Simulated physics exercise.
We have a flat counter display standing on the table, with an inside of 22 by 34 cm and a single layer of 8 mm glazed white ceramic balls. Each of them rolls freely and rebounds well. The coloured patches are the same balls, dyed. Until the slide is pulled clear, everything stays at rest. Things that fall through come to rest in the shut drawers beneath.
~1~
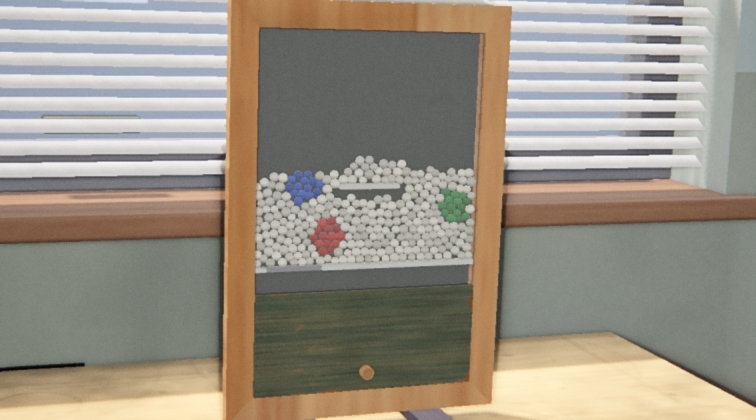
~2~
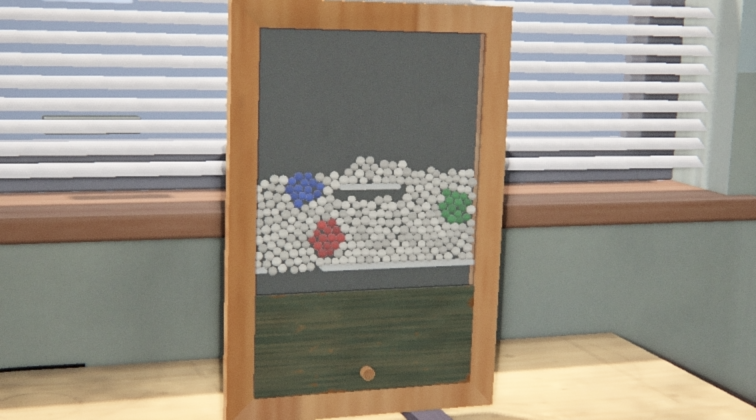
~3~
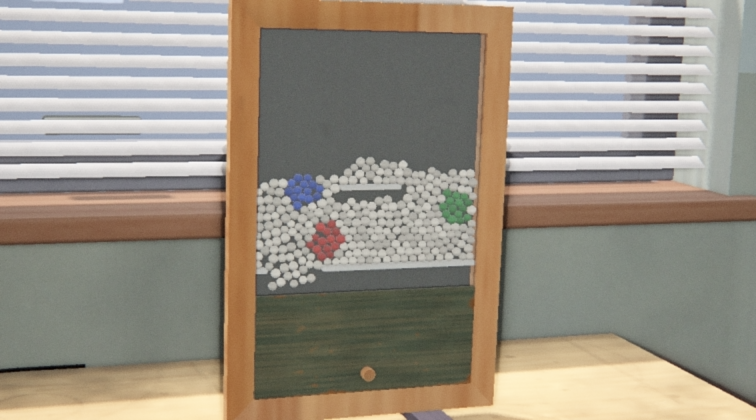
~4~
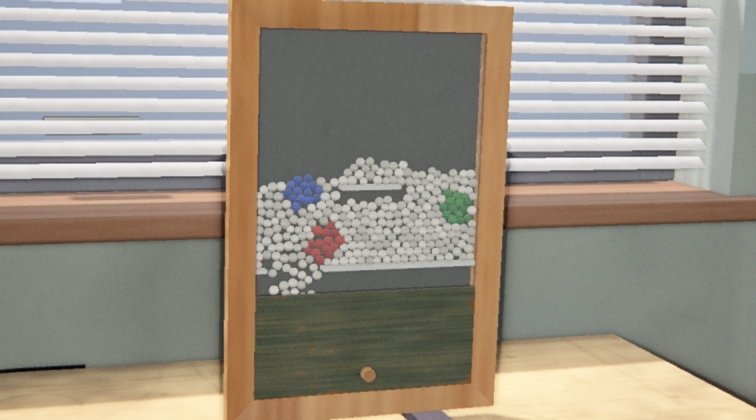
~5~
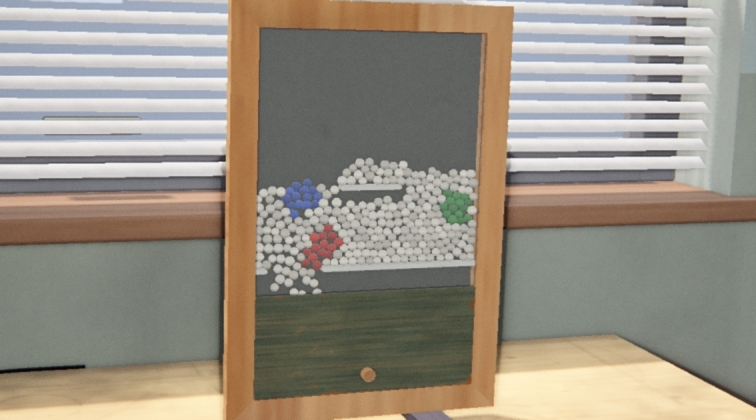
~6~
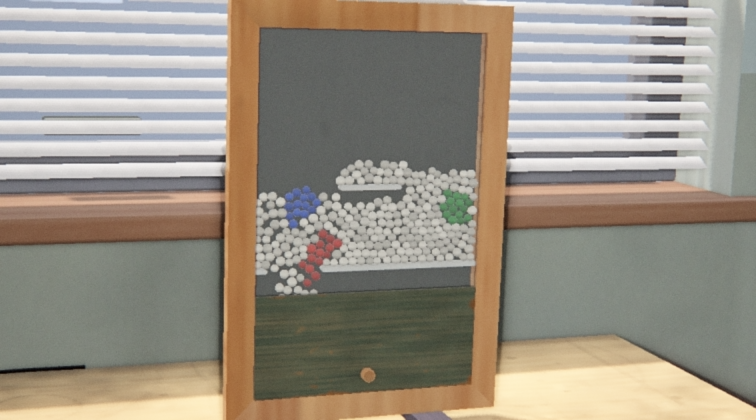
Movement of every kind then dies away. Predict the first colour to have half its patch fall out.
My call: Red.
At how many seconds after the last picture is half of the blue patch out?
0.2 s.
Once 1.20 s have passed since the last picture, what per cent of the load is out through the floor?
About 65 in a hundred.
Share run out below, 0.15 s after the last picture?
By that time around 30 per cent has passed out below.
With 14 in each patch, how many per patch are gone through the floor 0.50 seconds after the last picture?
The green patch has 0 out, the red patch 14, the blue patch 14.
Then, 0.15 s after the last picture, 30 % are out; out of 14, green 0, red 10, blue 2.
Then, 0.50 s after the last picture, 45 % are out; out of 14, green 0, red 14, blue 14.
Then, 1.20 s after the last picture, 65 % are out; out of 14, green 0, red 14, blue 14.
All still 4.0 s after it, 75 % are out; out of 14, green 0, red 14, blue 14; half out at green never, red 0.08 s, blue 0.18 s.
